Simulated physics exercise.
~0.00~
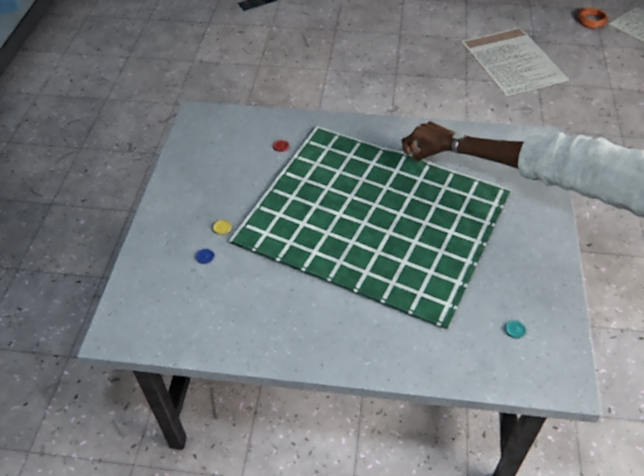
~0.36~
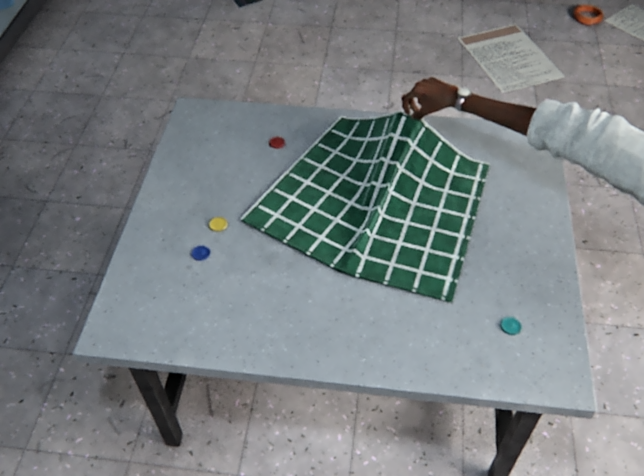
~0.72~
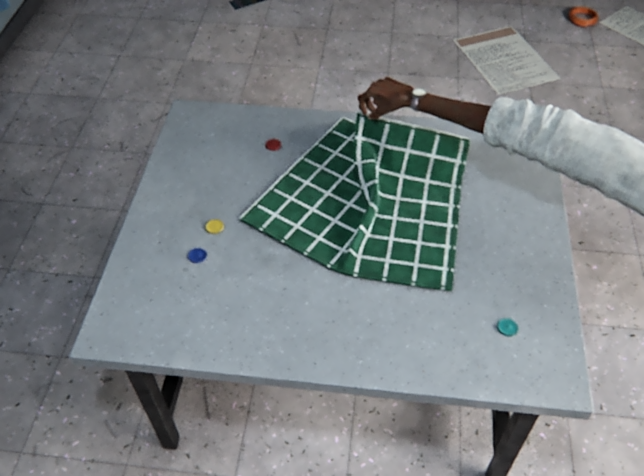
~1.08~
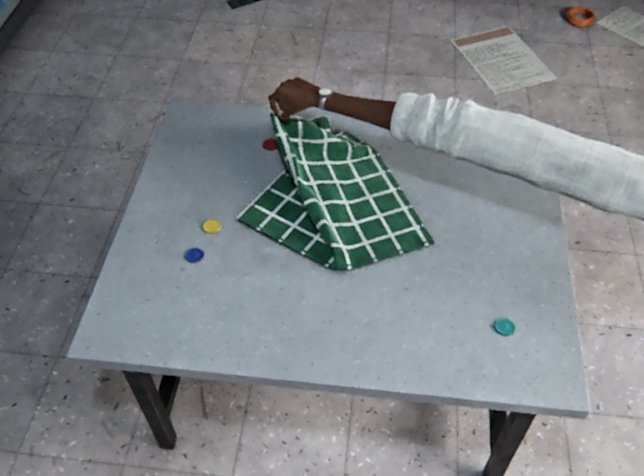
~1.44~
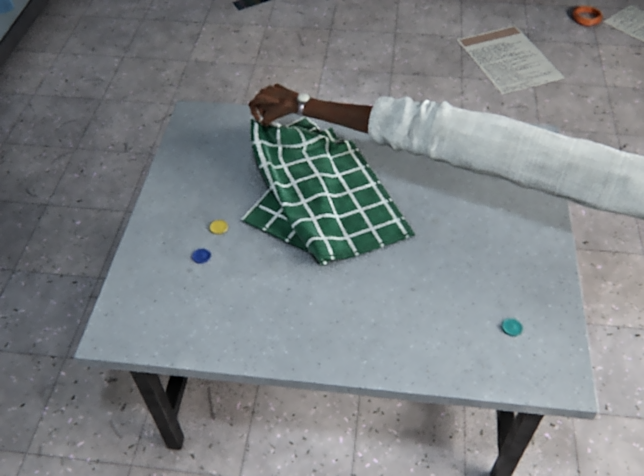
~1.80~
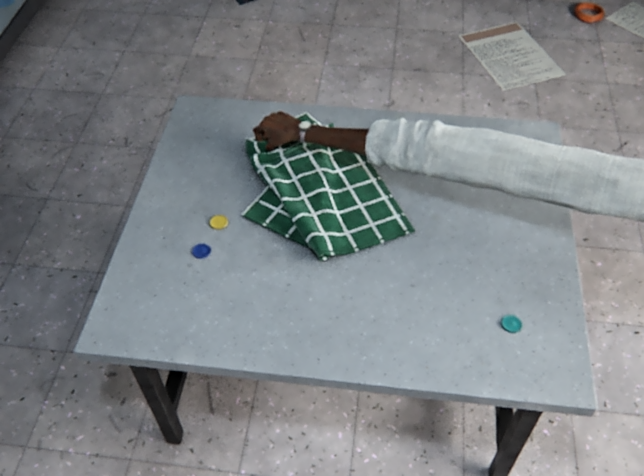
A green checked tea towel on a grey table was lifted by a hand at its far edge, drawn leftward, folded over itself and lowered onto the red disc, hiding it, while the yellow and blue lids and teal token stayed uncovered.
